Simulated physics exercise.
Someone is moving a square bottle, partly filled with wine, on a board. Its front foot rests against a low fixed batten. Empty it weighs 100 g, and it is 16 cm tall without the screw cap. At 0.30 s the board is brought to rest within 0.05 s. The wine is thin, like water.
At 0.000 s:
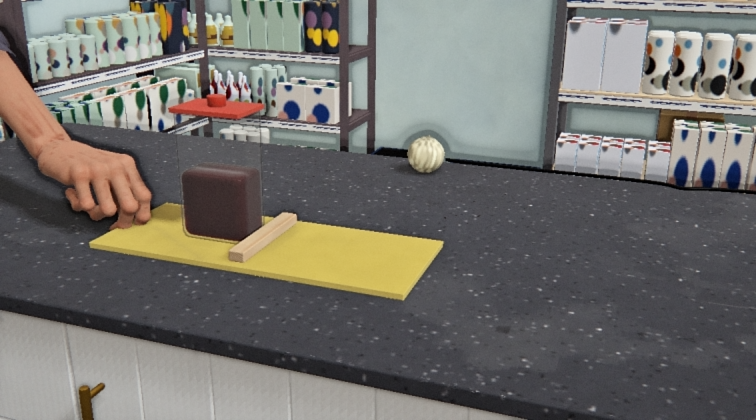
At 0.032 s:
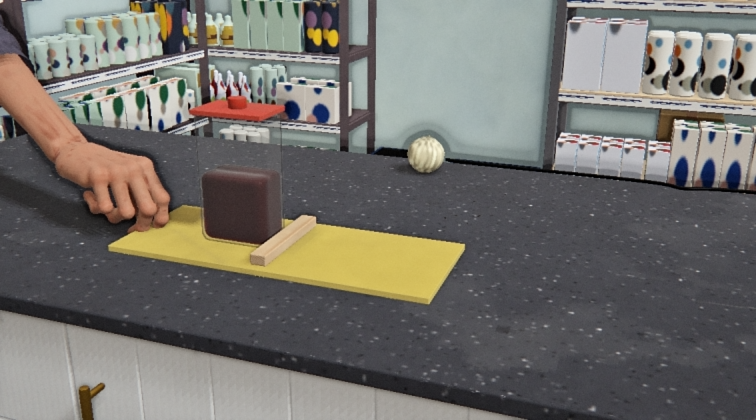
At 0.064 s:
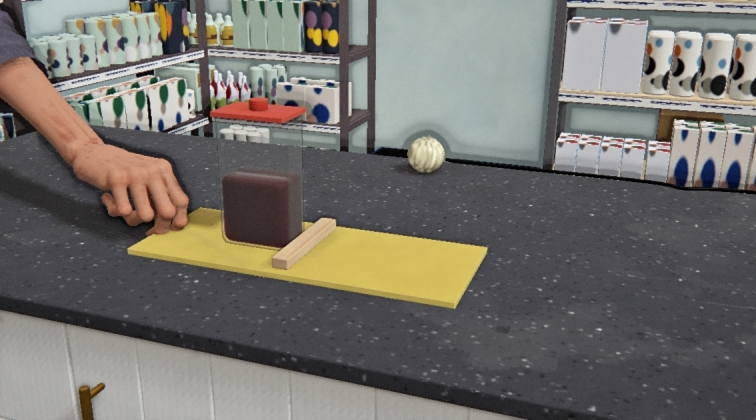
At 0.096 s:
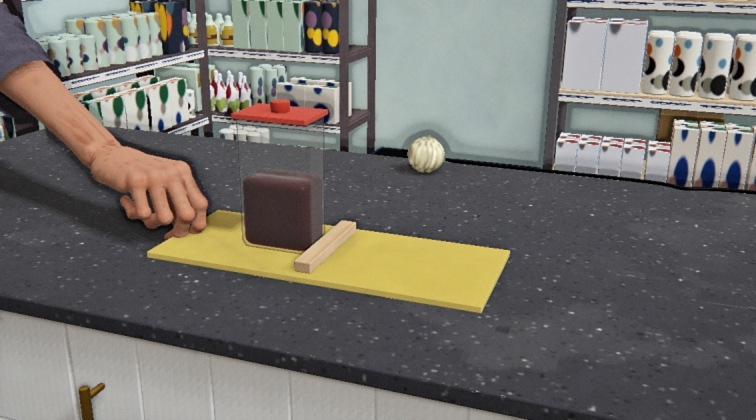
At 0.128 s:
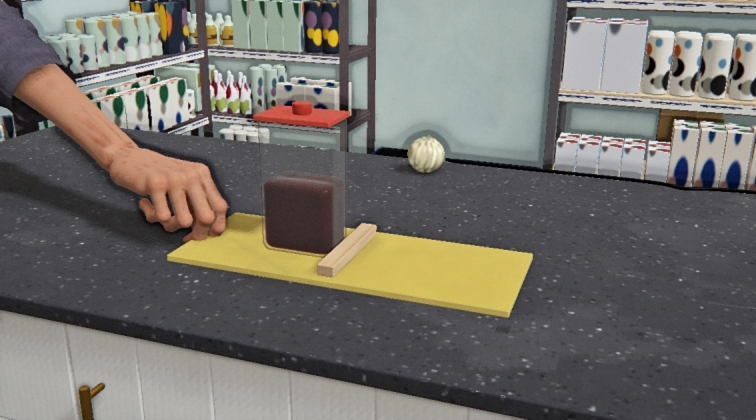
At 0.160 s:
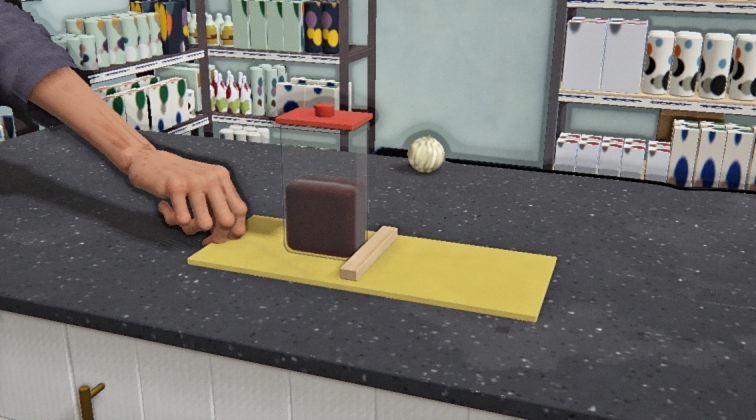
A hand slides a yellow board carrying a square bottle of dark liquid rightward across a counter.
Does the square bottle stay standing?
It remains upright.
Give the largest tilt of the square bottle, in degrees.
About 11°.
Then, 0.35 s in, the board moves at 0.00 m/s; the square bottle leans 5°.
Then, 0.47 s in, the square bottle leans 10°.
Then, 0.63 s in, the square bottle stands where it began.
Then, 0.85 s in, the square bottle stands where it began.
Finally, the square bottle stands where it began.
